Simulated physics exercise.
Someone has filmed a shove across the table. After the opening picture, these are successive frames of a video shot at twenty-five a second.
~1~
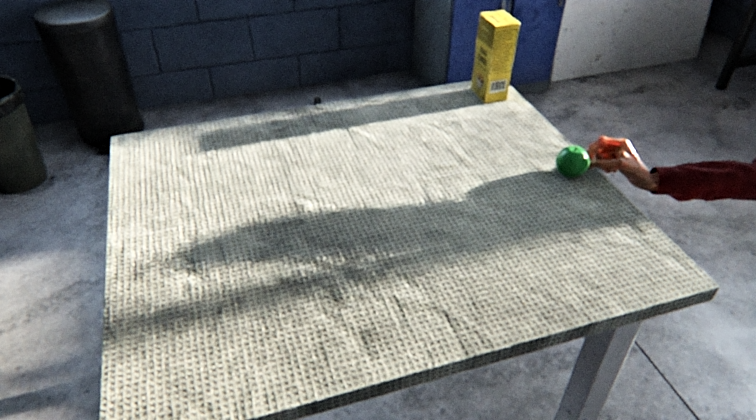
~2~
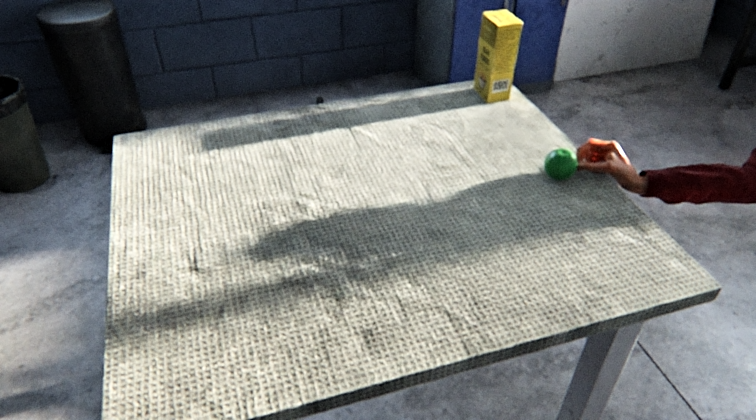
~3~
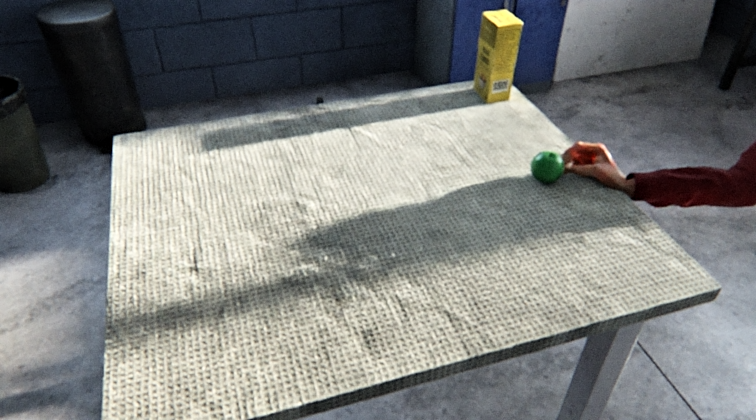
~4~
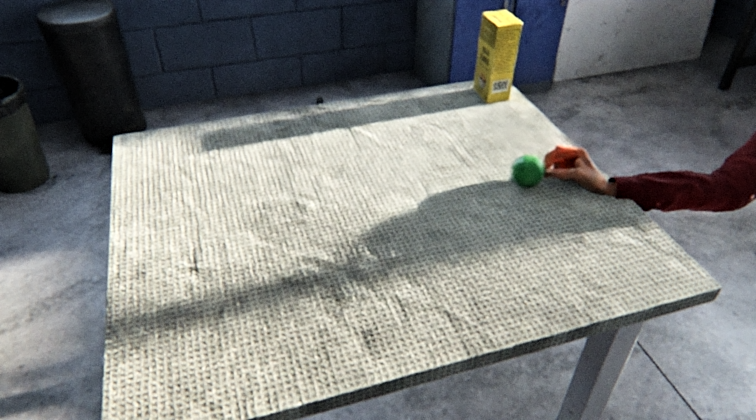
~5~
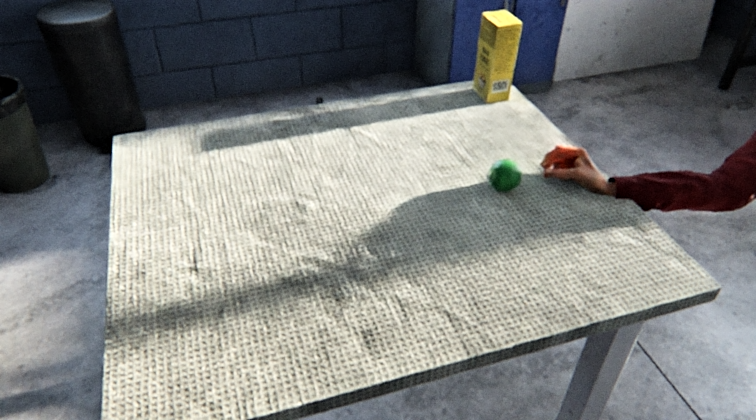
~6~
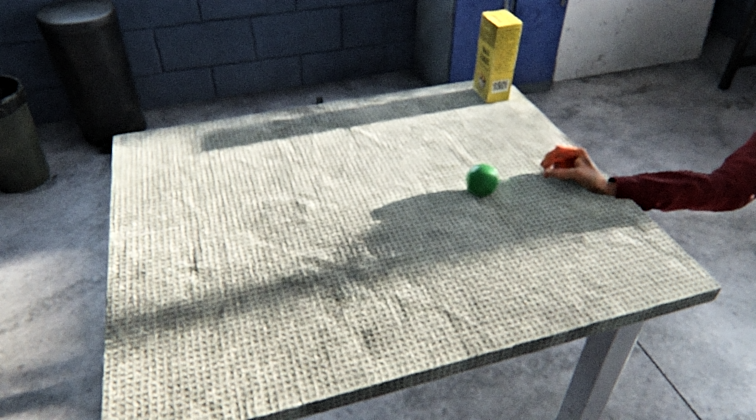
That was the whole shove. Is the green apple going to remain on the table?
The green apple falls off the table.
Then, 0.20 s past the last view, green apple displaced well along near (366, 203).
Then, 0.50 s past the last view, green apple displaced well along near (184, 240).
Then, 0.80 s past the last view, green apple now off the table.
Then, 1.10 s past the last view, things are still on the move.
Finally, off the table, green apple.
